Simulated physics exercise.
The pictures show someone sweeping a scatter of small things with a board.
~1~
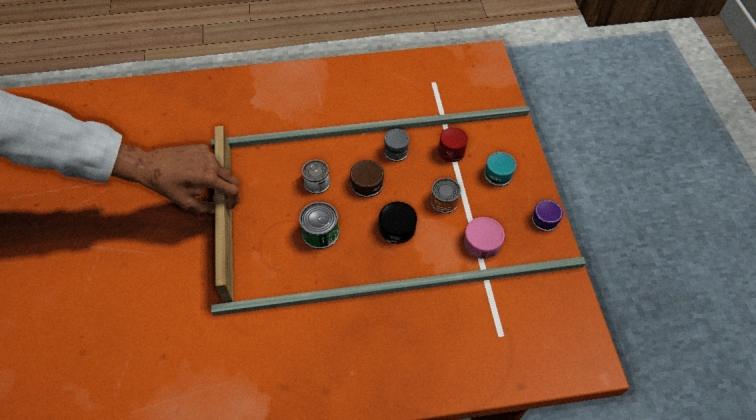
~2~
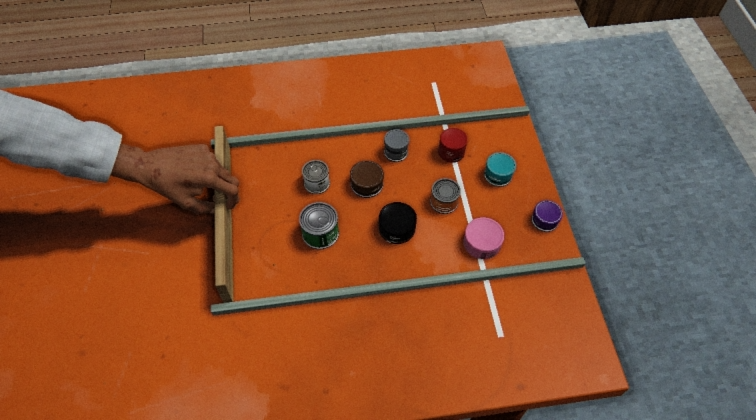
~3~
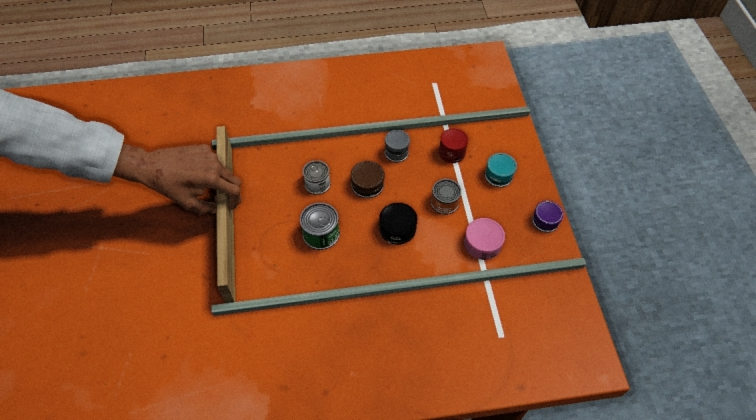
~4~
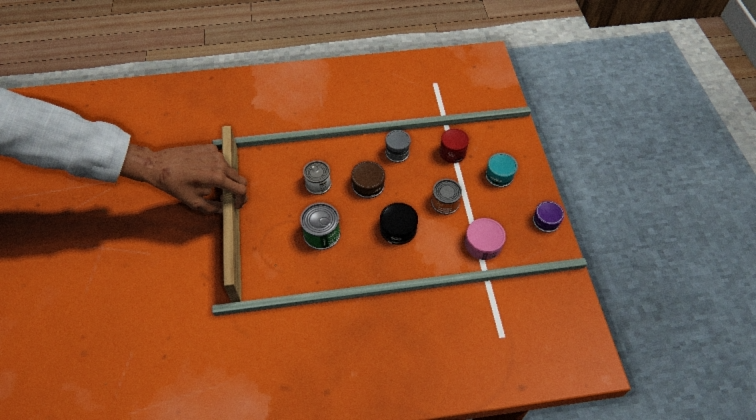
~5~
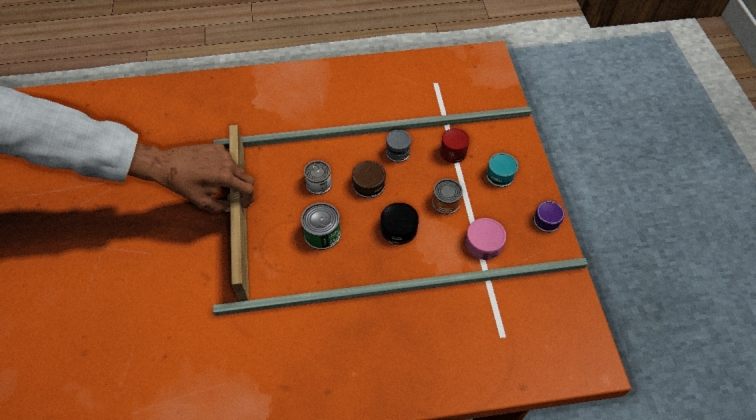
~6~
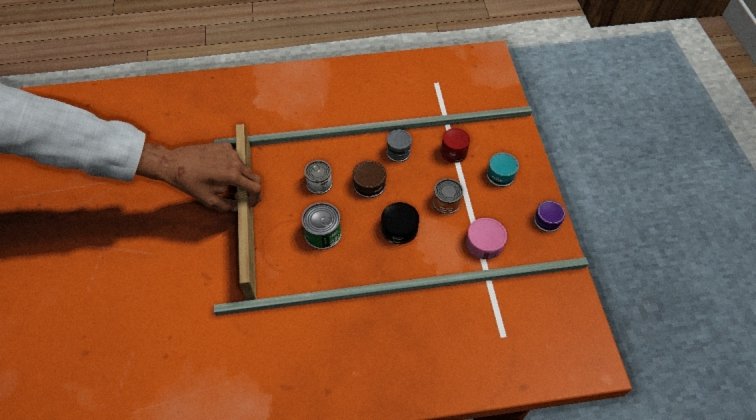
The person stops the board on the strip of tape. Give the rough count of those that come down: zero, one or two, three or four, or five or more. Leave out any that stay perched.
In the end the number that fall off is zero.
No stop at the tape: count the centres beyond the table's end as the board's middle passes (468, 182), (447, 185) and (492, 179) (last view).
It would be 0, 0 and 2.
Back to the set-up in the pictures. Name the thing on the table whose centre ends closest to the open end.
The purple pot.
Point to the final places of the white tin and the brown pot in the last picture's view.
About (470, 156), and the other about (494, 173).
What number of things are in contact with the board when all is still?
It touches 3.
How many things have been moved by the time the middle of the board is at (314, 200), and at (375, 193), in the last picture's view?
By then 2, and 4.
A little later, none off yet; purple pot at rest near (550, 216); turquoise tin at rest near (502, 170); pink tub at rest near (486, 239).
Next, none off yet; purple pot at rest near (550, 216); turquoise tin at rest near (502, 170); pink tub moving near (489, 240).
When it is over, the number that fall off is zero.
